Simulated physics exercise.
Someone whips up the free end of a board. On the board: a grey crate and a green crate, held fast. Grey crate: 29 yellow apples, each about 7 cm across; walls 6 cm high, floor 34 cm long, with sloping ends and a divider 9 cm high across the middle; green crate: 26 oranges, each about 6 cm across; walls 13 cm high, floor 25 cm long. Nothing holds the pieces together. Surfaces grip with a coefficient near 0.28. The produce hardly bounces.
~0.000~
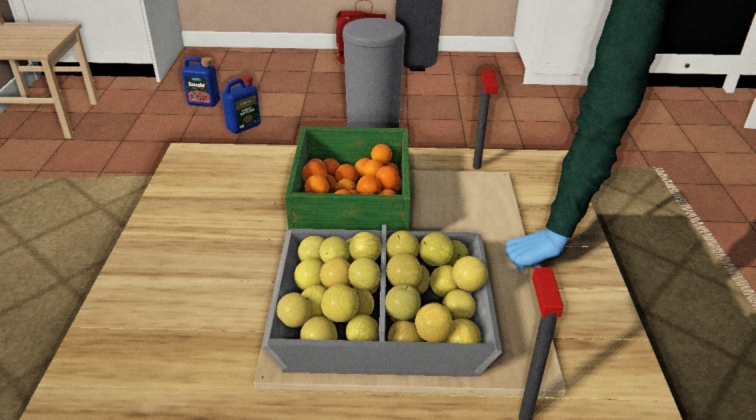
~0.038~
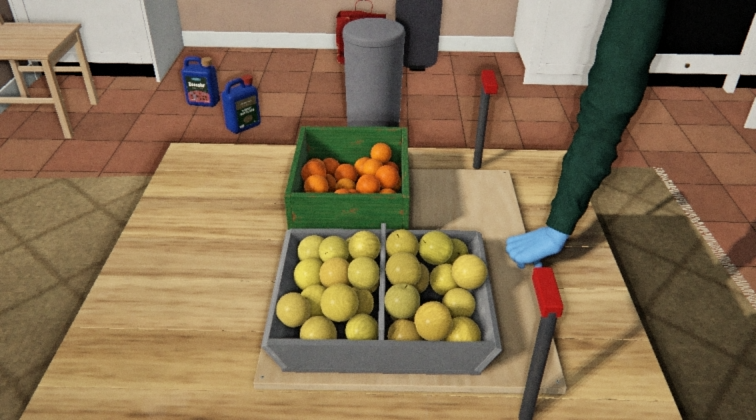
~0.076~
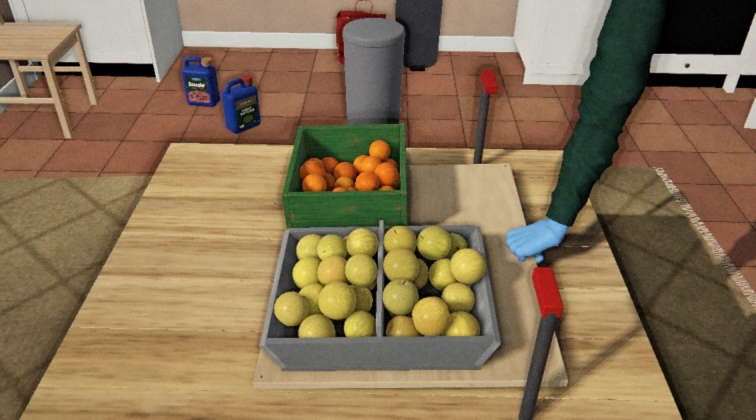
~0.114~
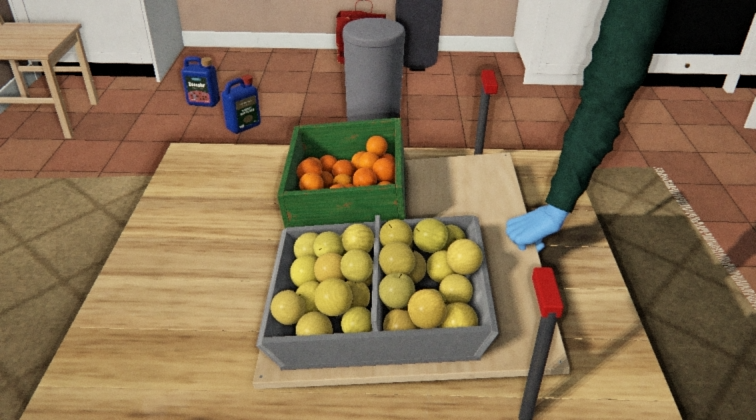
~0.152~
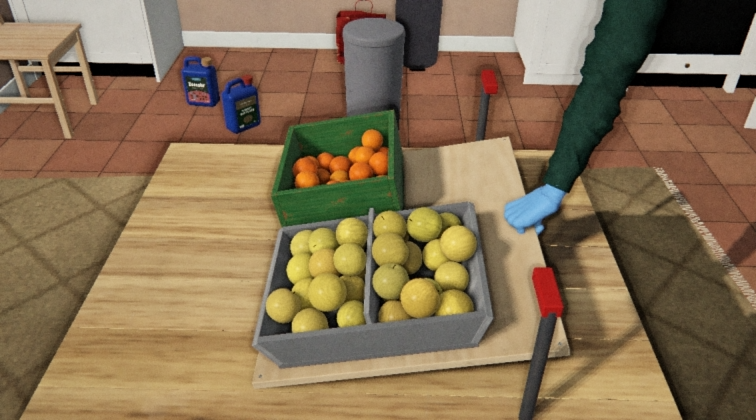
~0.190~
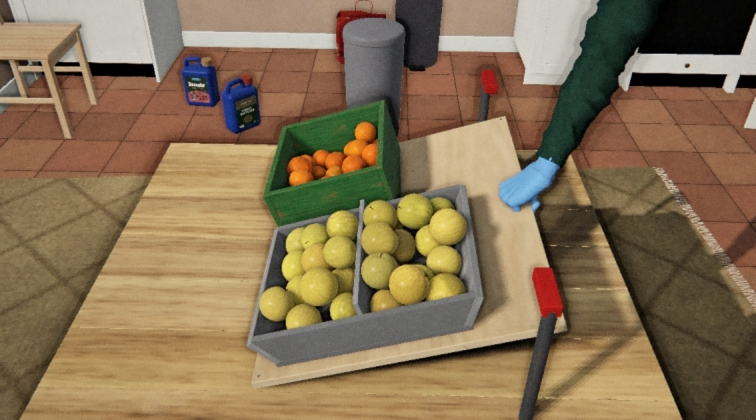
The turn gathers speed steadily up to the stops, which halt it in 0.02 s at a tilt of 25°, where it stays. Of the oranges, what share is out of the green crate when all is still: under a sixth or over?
The green crate loses fewer than one in six of its oranges.
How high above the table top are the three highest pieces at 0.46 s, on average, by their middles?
Some 28 cm up.
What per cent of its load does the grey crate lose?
About: Grey crate 30 per cent.
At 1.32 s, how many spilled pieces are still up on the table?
Roughly 8.
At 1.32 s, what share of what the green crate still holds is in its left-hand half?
About 70 per cent.
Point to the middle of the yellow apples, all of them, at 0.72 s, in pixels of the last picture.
Around (301, 265).
After 0.22 s, the lift is arrested.
After 0.32 s, tilt 25°; 0 of 29 out of the grey crate and 0 of 26 out of the green crate.
After 0.46 s, tilt 25°; 0 of 29 out of the grey crate and 0 of 26 out of the green crate.
After 0.72 s, tilt 25°; 7 of 29 out of the grey crate and 0 of 26 out of the green crate.
Final count (at 1.32 s), 9 of 29 out of the grey crate and 0 of 26 out of the green crate. Asked share, 0 of 26, 0 per cent.
